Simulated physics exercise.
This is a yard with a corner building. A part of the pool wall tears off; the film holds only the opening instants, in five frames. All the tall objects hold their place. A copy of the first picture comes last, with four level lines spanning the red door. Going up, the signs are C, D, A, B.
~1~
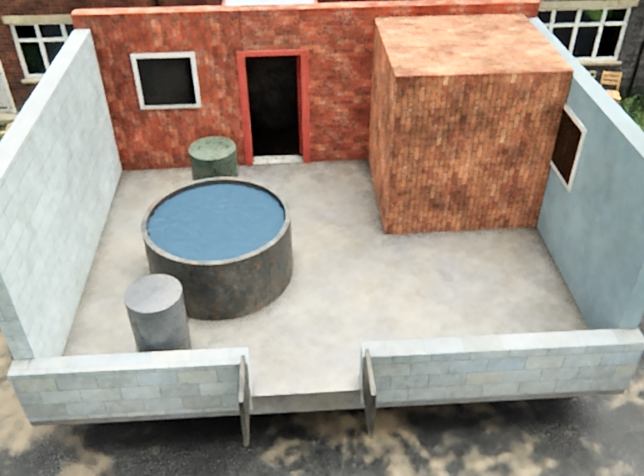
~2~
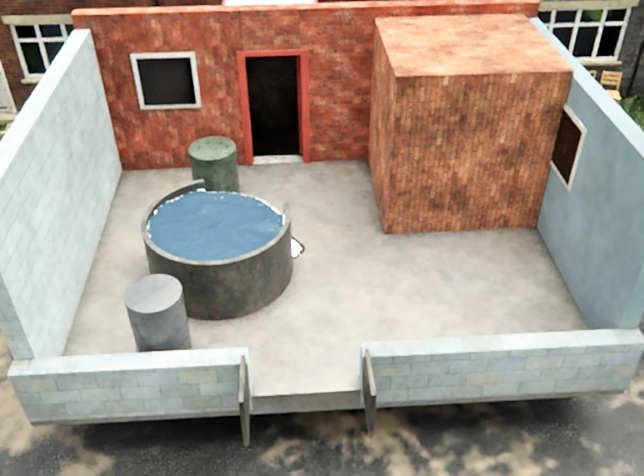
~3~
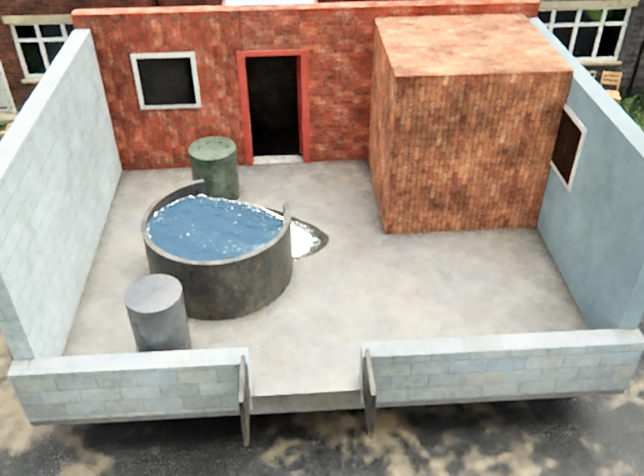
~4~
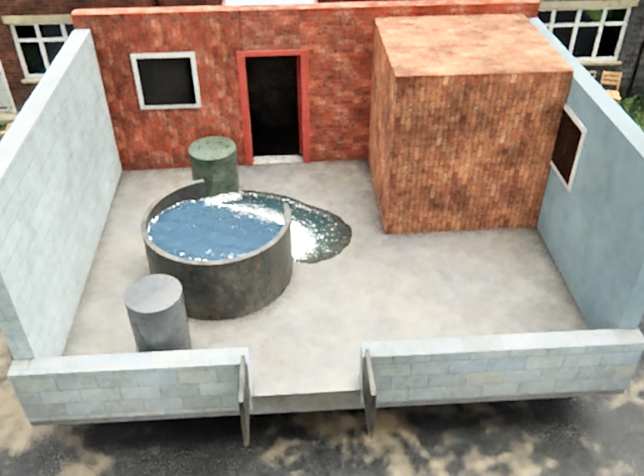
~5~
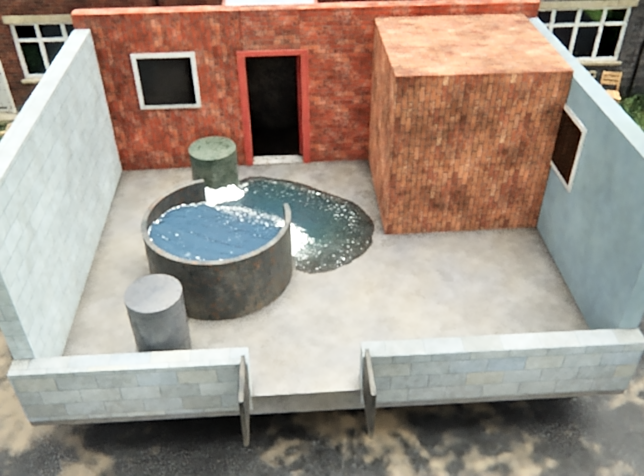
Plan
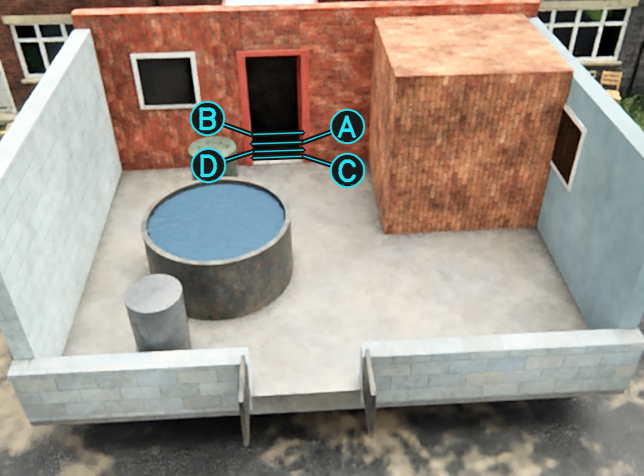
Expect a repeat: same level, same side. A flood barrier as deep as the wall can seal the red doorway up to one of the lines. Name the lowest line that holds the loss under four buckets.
Line A.
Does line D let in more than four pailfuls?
Yes.
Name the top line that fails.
That is line D.
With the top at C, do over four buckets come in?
Yes, that goes wrong.
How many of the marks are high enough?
Two of the four.
On the marked copy, A at (277, 143); B at (277, 133); C at (278, 157); D at (278, 150); from the bottom up C, D, A, B.
Choosing A, a bucket or two gets in.
Choosing B, nothing gets over.
Choosing C, dozens of bucketfuls pour in.
Choosing D, about 10 bucketfuls get in.
